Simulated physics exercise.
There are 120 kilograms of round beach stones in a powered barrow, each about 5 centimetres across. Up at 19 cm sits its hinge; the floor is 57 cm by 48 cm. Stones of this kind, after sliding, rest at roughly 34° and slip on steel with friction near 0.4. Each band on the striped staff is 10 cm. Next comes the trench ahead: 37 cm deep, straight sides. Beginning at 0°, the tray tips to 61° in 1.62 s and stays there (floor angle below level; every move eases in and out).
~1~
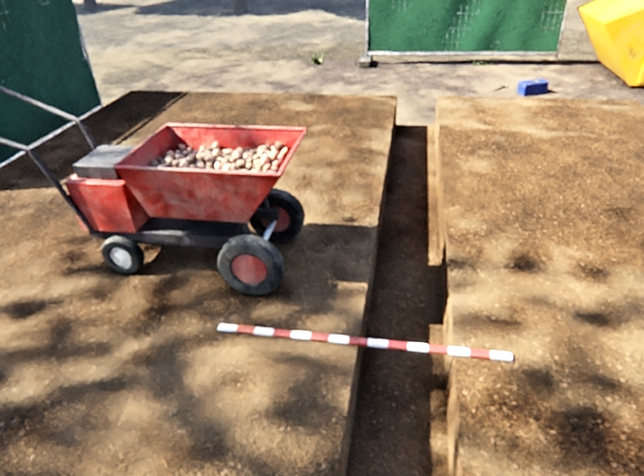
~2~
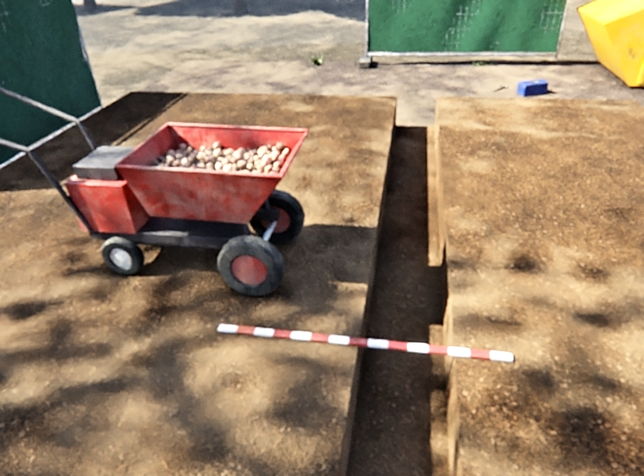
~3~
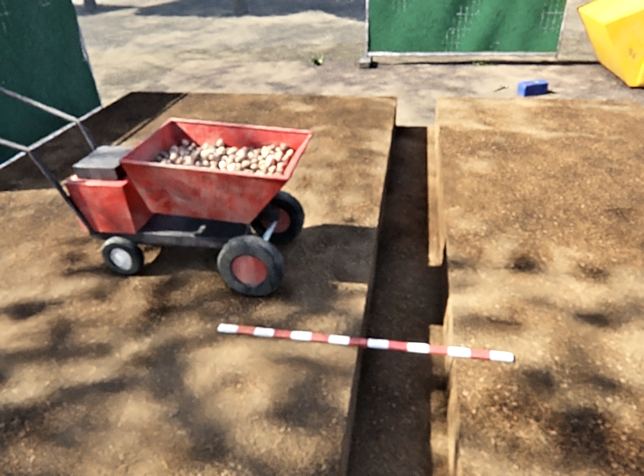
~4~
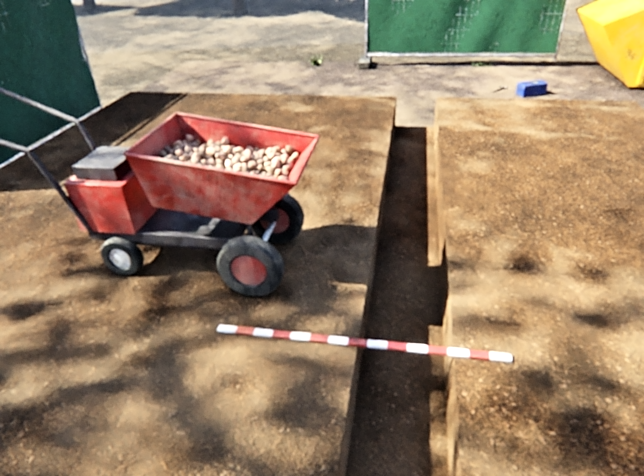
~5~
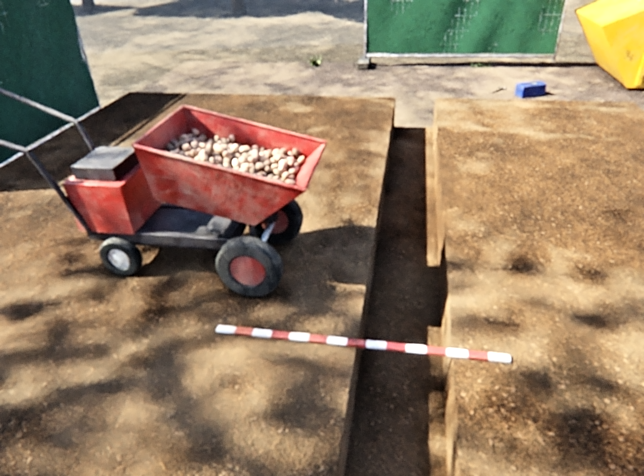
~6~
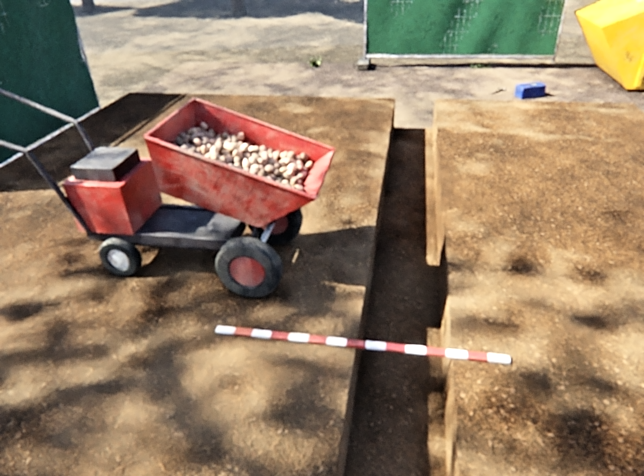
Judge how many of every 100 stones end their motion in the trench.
I would put it near 86 out of 100.
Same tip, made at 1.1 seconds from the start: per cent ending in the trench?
Then roughly 85 percent.
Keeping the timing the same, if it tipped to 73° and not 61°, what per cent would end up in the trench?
With that change, near 100 per cent.
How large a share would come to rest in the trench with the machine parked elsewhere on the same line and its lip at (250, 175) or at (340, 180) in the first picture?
From the first place around 70 per cent, from the other around 55.
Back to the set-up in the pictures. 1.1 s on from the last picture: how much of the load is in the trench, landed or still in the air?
25 per cent, give or take.
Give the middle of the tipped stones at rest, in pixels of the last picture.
Roughly (402, 315), I'd say.
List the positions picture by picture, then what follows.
In the first frame, the tray is at 0°, its lip at (281, 175); the top of the load is at (222, 155).
In the second frame, lip at (283, 177), floor tilted 1°, highest stones at (217, 156).
In the third frame, the tray is at 4°, its lip at (289, 179); the top of the load is at (206, 154).
In the fourth frame, lip at (296, 184), floor tilted 8°, highest stones at (194, 150).
In the fifth frame, lip at (305, 190), floor tilted 13°, highest stones at (192, 142).
In the sixth frame, lip at (316, 199), floor tilted 19°, highest stones at (196, 137).
Then, 0.6 s after the last picture the floor is at 52°, 100 % in the tray; the foremost stones are at (352, 225).
Then, 1.1 s after the last picture the floor is at 61°, 74 % in the tray, 25 % in the trench; the foremost stones are at (435, 328).
Then, 1.5 s after the last picture the floor is at 61°, 48 % in the tray, 52 % in the trench; the foremost stones are at (438, 312).
Then, 3.4 s after the last picture the floor is at 61°, 14 % in the tray, 86 % in the trench; the foremost stones are at (439, 320).
